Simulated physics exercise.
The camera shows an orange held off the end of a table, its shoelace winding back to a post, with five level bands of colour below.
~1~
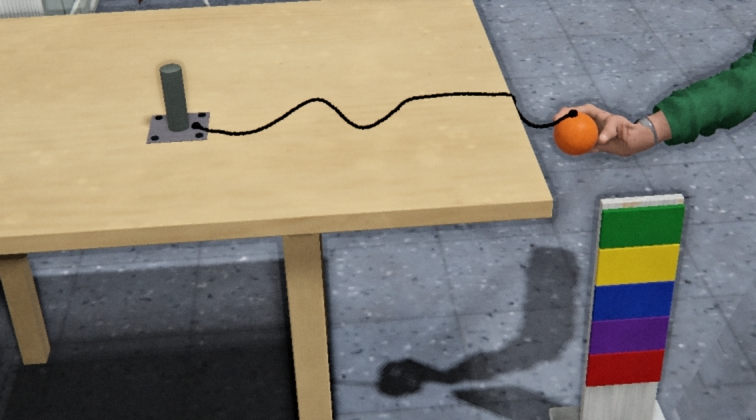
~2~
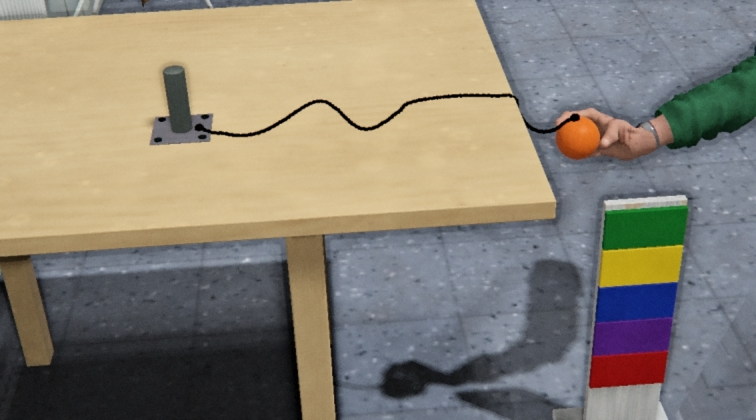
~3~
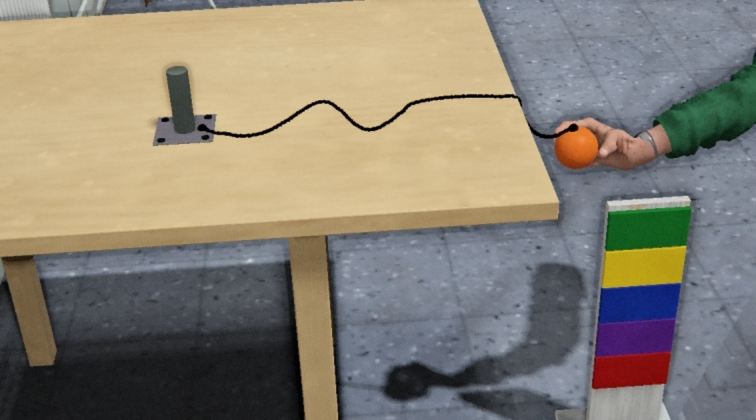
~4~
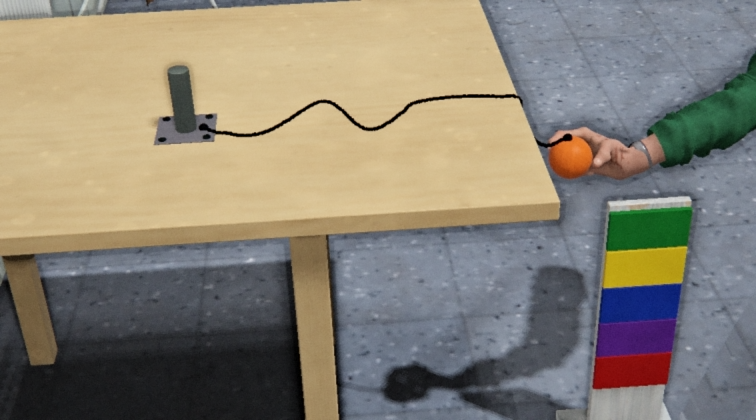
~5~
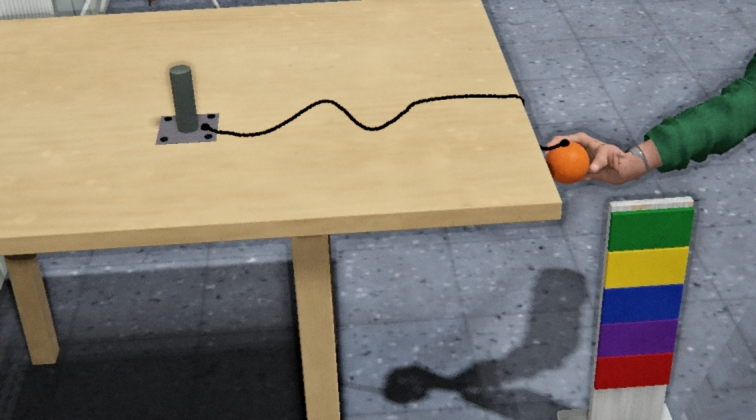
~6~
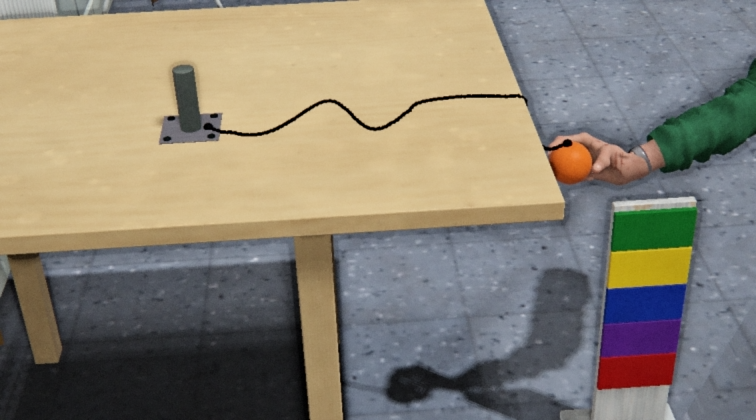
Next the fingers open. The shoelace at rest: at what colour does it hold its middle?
The colour is yellow.
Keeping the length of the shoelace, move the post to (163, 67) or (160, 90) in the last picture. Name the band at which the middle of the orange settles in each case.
Case by case: Green, then green.
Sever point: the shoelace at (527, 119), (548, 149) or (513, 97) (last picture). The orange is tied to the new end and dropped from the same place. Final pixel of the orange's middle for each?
First try near (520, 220), second near (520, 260), third near (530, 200).
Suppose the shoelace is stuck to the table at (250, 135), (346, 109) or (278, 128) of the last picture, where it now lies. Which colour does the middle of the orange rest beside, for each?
Going through the tries in order, you get yellow, green and yellow.
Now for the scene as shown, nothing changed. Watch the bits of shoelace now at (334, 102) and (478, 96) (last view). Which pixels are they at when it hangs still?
Result - first point (368, 114), second point (526, 150).
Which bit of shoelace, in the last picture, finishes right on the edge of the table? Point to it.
Roughly (431, 100).
Early on, orange near (557, 271); level with yellow.
Midway, orange near (485, 278); level with yellow.
Near the end, orange near (530, 276); level with yellow.
Finally, orange near (524, 278); level with yellow. The yellow one.
